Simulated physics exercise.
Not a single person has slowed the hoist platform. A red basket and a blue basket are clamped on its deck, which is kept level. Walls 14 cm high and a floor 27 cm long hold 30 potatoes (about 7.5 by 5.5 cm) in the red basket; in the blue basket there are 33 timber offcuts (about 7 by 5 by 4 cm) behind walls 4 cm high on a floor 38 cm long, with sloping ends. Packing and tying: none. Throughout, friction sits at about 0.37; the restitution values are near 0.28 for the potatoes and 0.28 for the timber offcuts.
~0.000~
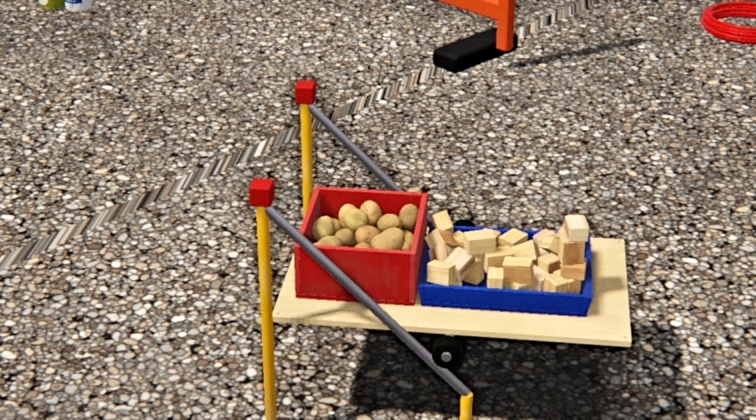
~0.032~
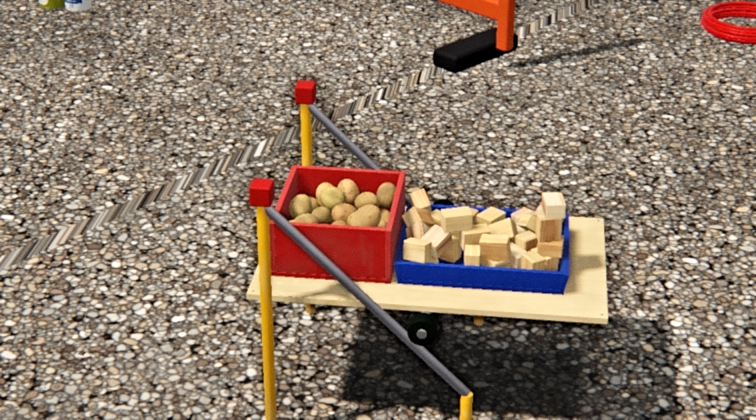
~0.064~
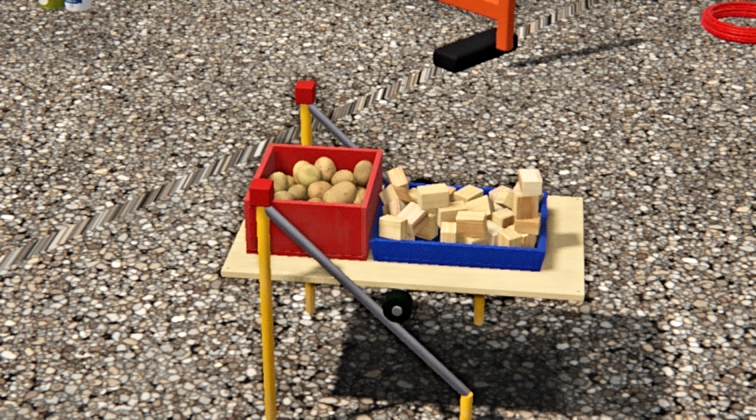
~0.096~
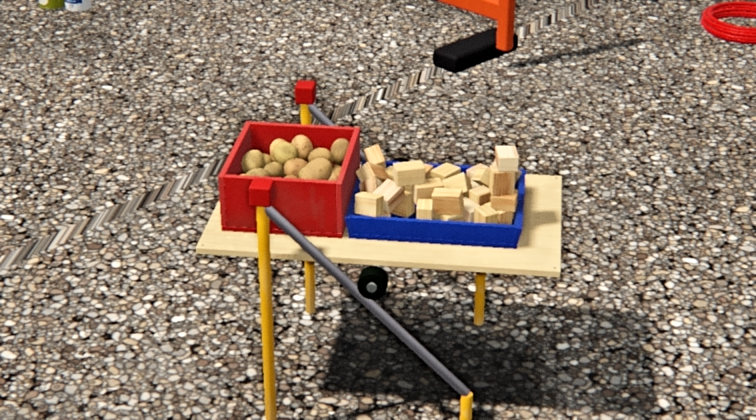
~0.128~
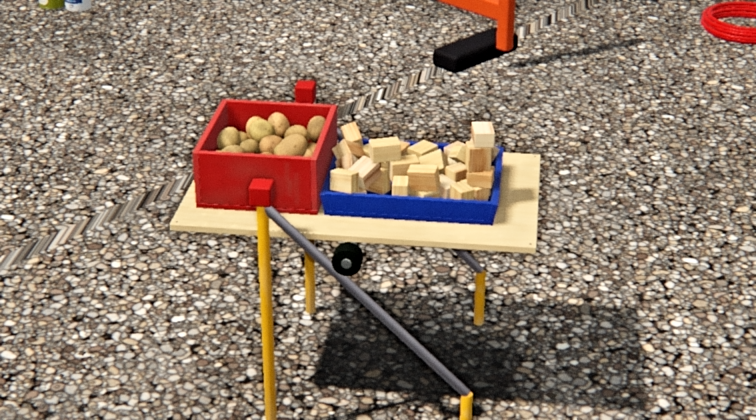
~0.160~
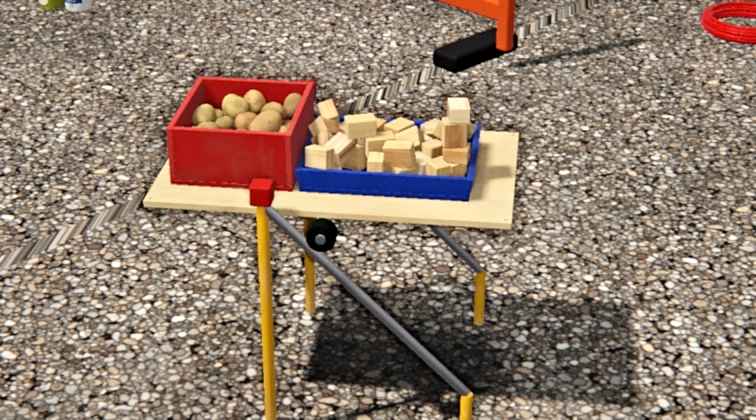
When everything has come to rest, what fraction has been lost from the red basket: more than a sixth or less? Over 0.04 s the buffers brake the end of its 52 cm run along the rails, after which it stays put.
Above a sixth.
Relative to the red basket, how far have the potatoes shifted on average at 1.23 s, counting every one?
Mean shift: Around 18 cm, leftward.
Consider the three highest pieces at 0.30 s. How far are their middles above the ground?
Height, averaged: Around 100 cm.
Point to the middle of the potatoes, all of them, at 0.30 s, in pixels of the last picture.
(194, 77).
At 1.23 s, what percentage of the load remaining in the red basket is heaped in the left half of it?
Close to 70 in every hundred.
After 0.18 s, the buffers are touched.
After 0.30 s, the red basket has all 30 and the blue basket is down by 3 of 33.
After 0.46 s, the red basket is down by 6 of 30 and the blue basket is down by 18 of 33.
After 0.68 s, the red basket is down by 8 of 30 and the blue basket is down by 22 of 33.
When it is over (at 1.23 s), the red basket is down by 8 of 30 and the blue basket is down by 21 of 33. Asked share, 8 of 30, 27 per cent.
